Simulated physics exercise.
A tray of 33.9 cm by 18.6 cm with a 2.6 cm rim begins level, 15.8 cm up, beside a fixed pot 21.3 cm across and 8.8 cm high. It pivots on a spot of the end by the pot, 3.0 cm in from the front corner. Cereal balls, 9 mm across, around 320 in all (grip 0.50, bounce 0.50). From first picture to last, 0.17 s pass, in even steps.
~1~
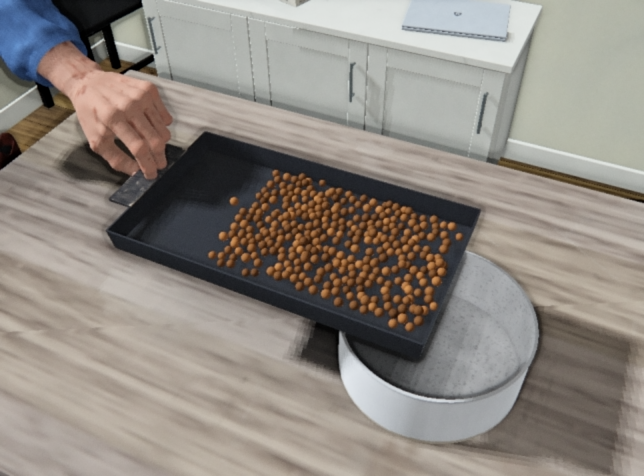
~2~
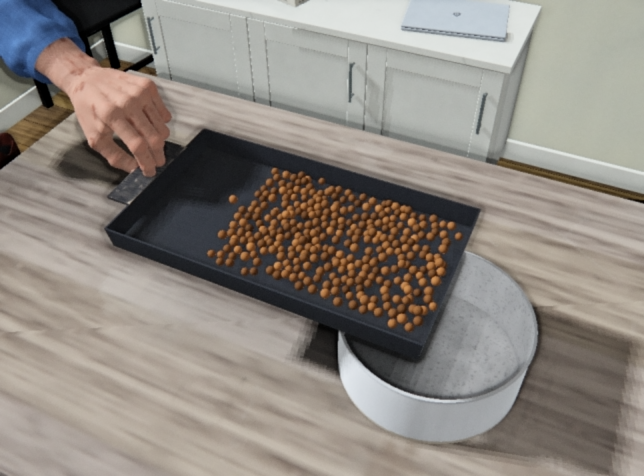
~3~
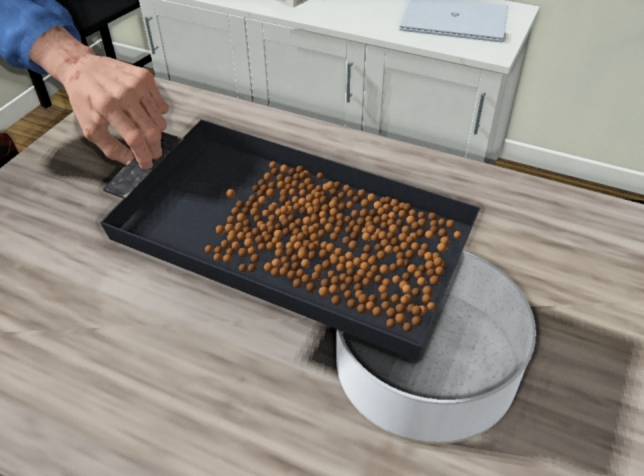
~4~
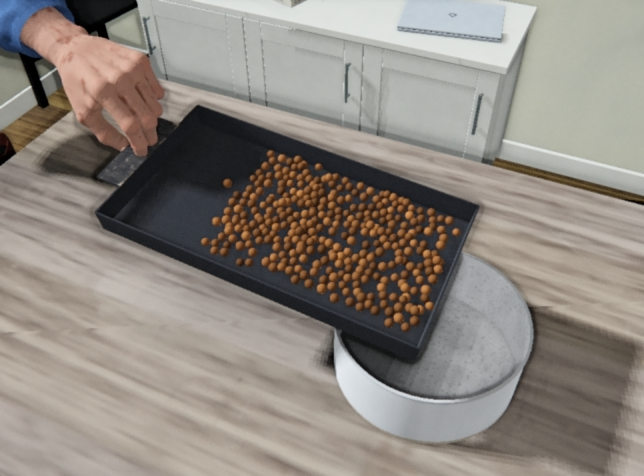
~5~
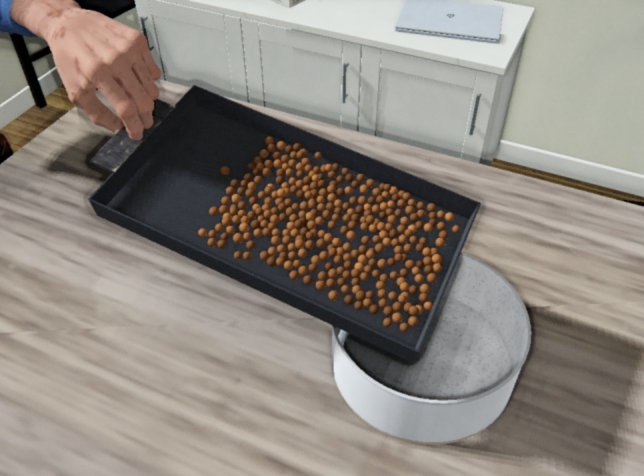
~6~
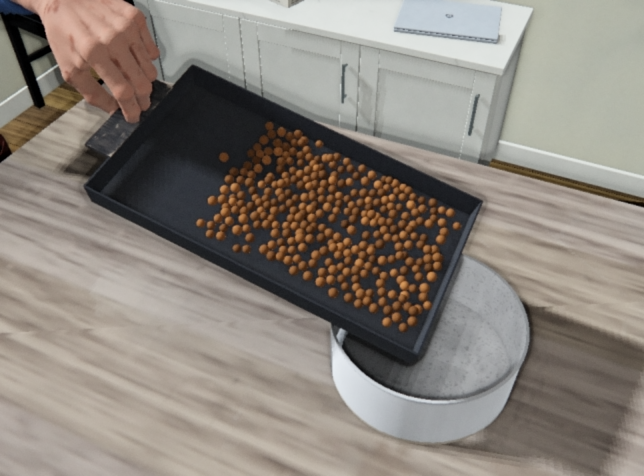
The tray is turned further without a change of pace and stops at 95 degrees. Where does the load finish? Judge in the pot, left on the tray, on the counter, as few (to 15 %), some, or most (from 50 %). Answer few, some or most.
Pot: Few, tray: Few, counter: Most.
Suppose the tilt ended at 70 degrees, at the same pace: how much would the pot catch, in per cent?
In that case some 0 per cent.
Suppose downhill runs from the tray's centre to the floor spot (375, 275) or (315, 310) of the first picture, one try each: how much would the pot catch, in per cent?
About 45 and 0 per cent.
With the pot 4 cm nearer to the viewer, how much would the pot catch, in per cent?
It would be near 45 per cent.
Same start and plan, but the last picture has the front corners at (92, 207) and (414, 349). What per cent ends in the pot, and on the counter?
Pot 0, counter 95.
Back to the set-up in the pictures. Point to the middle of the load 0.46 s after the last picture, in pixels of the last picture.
At about (425, 303).
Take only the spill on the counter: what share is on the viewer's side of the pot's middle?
Roughly 100 per cent.
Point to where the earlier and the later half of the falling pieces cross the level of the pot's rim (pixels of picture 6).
First near (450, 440), later near (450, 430).
Then, 0.28 s after the last picture, tilt 56 degrees; the tray holds 100 %, the pot 0 %.
Then, 0.46 s after the last picture, tilt 81 degrees; the tray holds 100 %, the pot 0 %.
Then, 0.77 s after the last picture, tilt 95 degrees; the tray holds 15 %, the pot 0 %.
In the end, pot 0 %, tray 5 %, counter 95 %.
